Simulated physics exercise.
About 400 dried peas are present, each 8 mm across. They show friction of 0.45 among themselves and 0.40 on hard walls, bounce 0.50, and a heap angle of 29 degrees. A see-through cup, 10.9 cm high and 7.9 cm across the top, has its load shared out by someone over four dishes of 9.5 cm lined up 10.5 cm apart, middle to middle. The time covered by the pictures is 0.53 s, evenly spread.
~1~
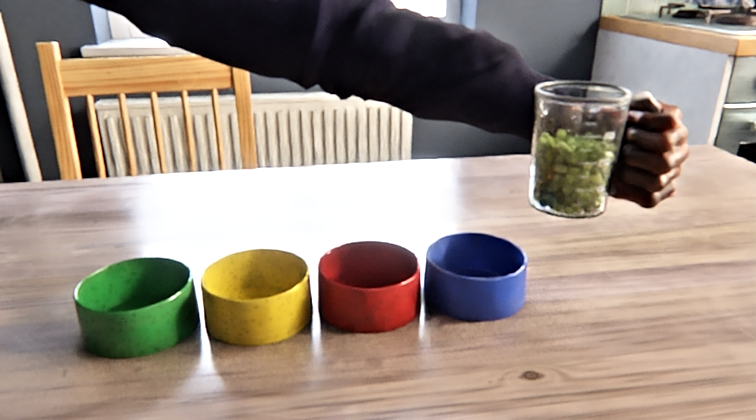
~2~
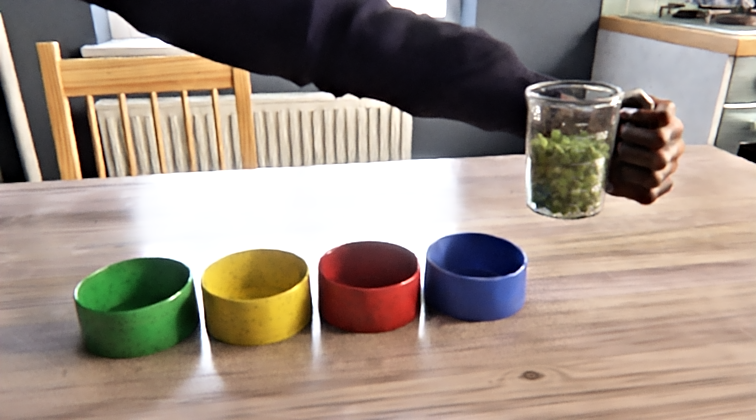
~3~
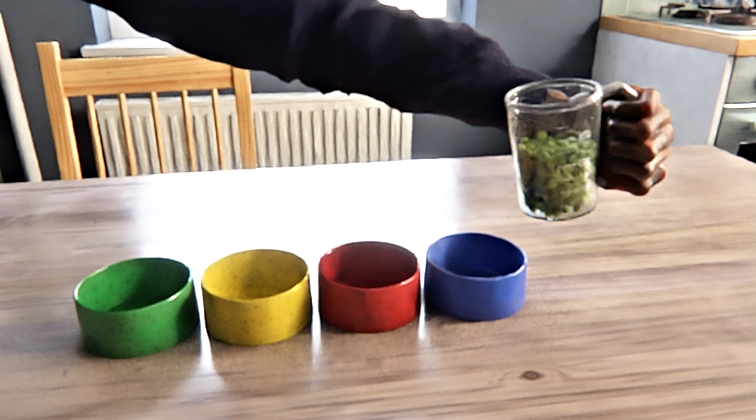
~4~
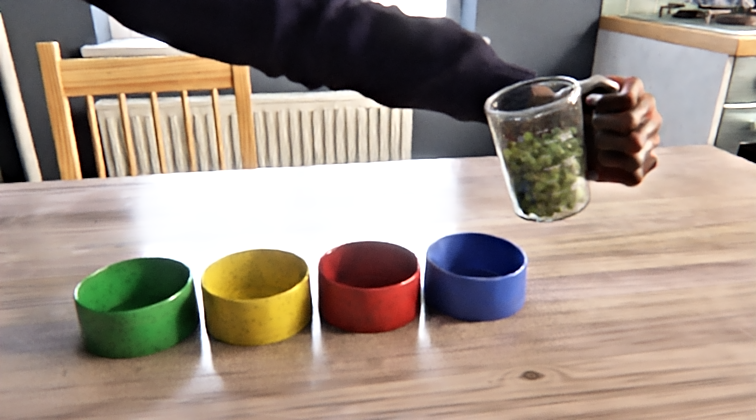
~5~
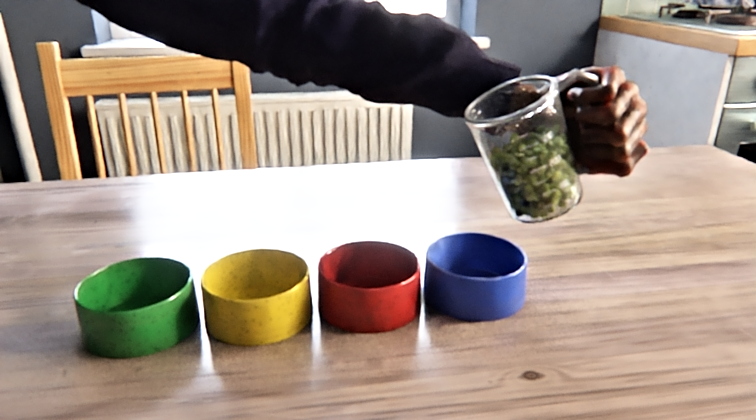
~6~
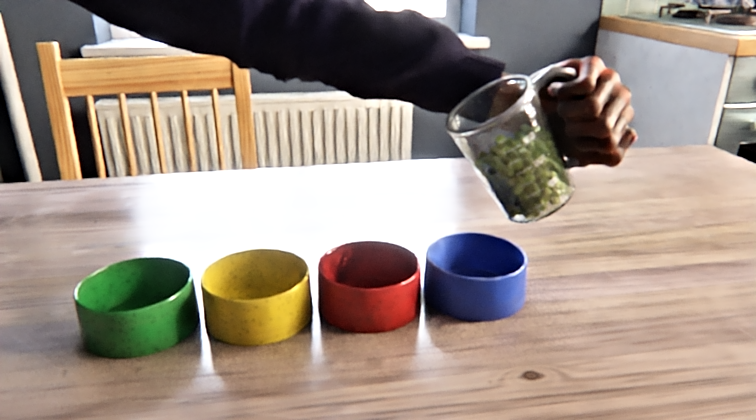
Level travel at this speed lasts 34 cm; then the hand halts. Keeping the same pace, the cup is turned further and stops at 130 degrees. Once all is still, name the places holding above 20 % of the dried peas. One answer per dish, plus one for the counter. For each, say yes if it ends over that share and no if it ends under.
Red: The share is going to stay within a fifth, blue: The share is going to stay within a fifth, green: The share is going to stay within a fifth, yellow: The share is going to pass a fifth, counter: The share is going to stay within a fifth.
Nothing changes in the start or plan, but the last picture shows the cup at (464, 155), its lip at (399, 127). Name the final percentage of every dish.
Red: 0 / blue: 0 / green: 100 / yellow: 0.
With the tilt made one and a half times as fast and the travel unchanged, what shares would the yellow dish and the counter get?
Yellow 10; counter 10.
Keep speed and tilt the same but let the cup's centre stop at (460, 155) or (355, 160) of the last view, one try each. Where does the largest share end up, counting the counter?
Red; yellow.
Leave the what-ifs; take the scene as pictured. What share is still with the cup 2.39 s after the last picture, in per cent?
Roughly 0 per cent of the load.
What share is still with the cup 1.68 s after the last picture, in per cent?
Reading: Approx. 0 %.
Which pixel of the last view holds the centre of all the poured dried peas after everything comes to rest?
Somewhere near (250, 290) in the last picture.
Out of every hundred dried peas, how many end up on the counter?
Estimate: Near 0 per cent.
Then, 1.01 s after the last picture, tilt 101 degrees; cup holds 95 %.
Then, 1.68 s after the last picture, tilt 130 degrees; cup holds 0 %, yellow 100 %.
Then, 2.39 s after the last picture, tilt 130 degrees; cup holds 0 %, yellow 100 %.
In the end, red 0 %, blue 0 %, green 0 %, yellow 100 %, counter 0 %.
